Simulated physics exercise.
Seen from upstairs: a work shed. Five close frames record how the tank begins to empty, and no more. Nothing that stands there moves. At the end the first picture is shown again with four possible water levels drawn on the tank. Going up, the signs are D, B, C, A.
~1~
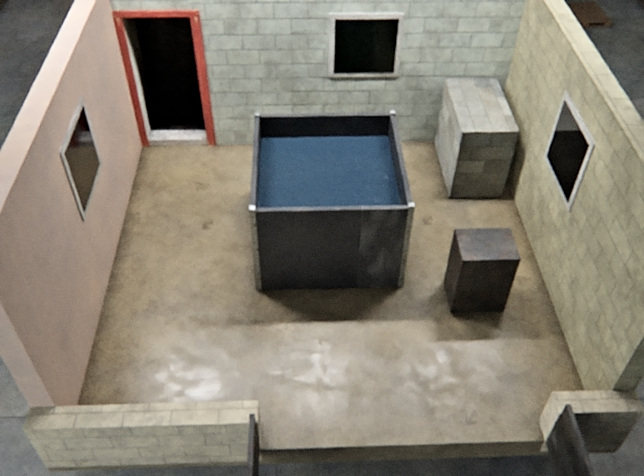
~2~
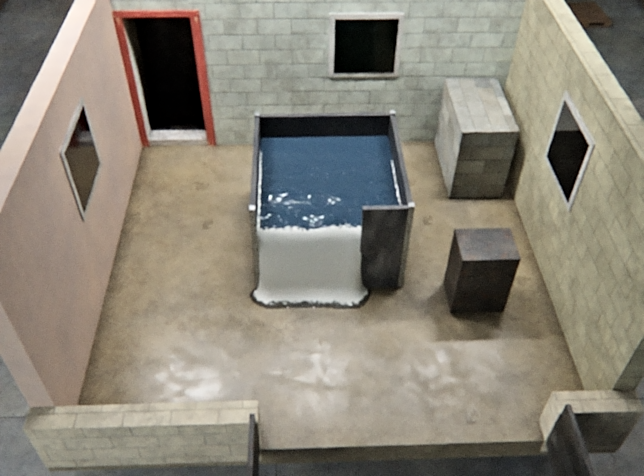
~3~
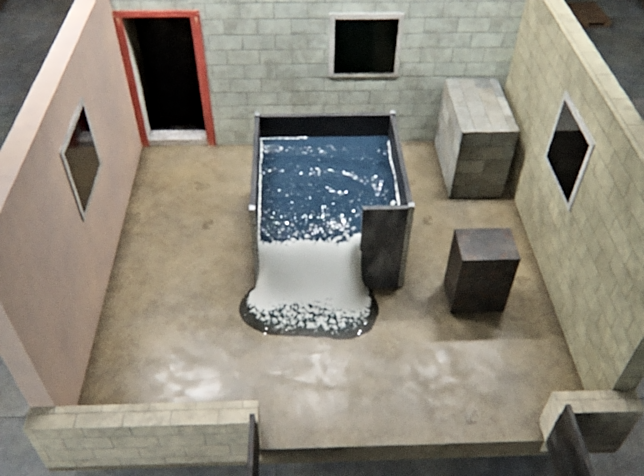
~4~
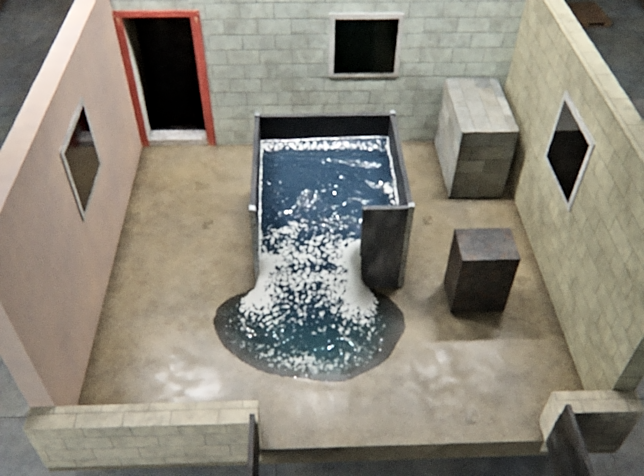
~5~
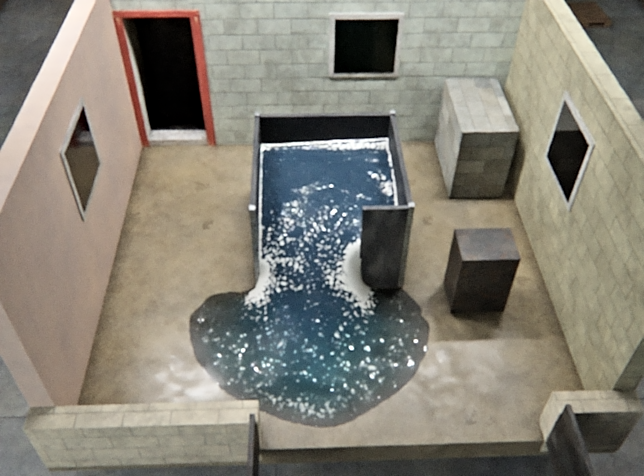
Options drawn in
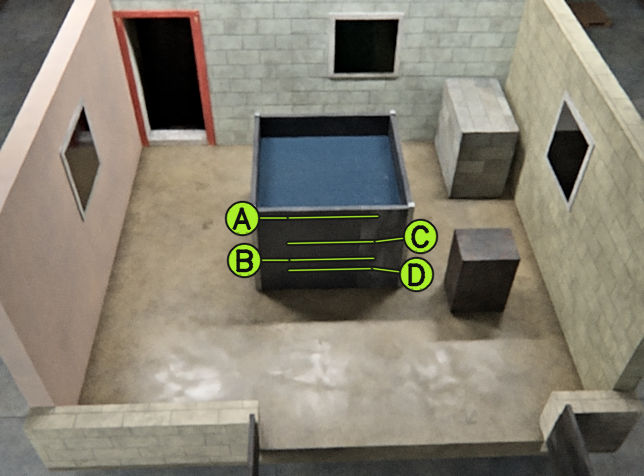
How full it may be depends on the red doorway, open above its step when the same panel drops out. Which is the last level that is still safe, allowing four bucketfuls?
Choose C.
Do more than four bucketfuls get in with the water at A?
Yes, that goes wrong.
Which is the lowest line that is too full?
It is A.
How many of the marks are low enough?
Three of the four.
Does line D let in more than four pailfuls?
No, that is safe.
On the marked copy, A at (332, 217); B at (331, 259); C at (331, 242); D at (330, 269); from the bottom up D, B, C, A.
With A, about 10 bucketfuls get in.
With B, nothing gets over.
With C, a bucket or two gets in.
With D, nothing gets over.
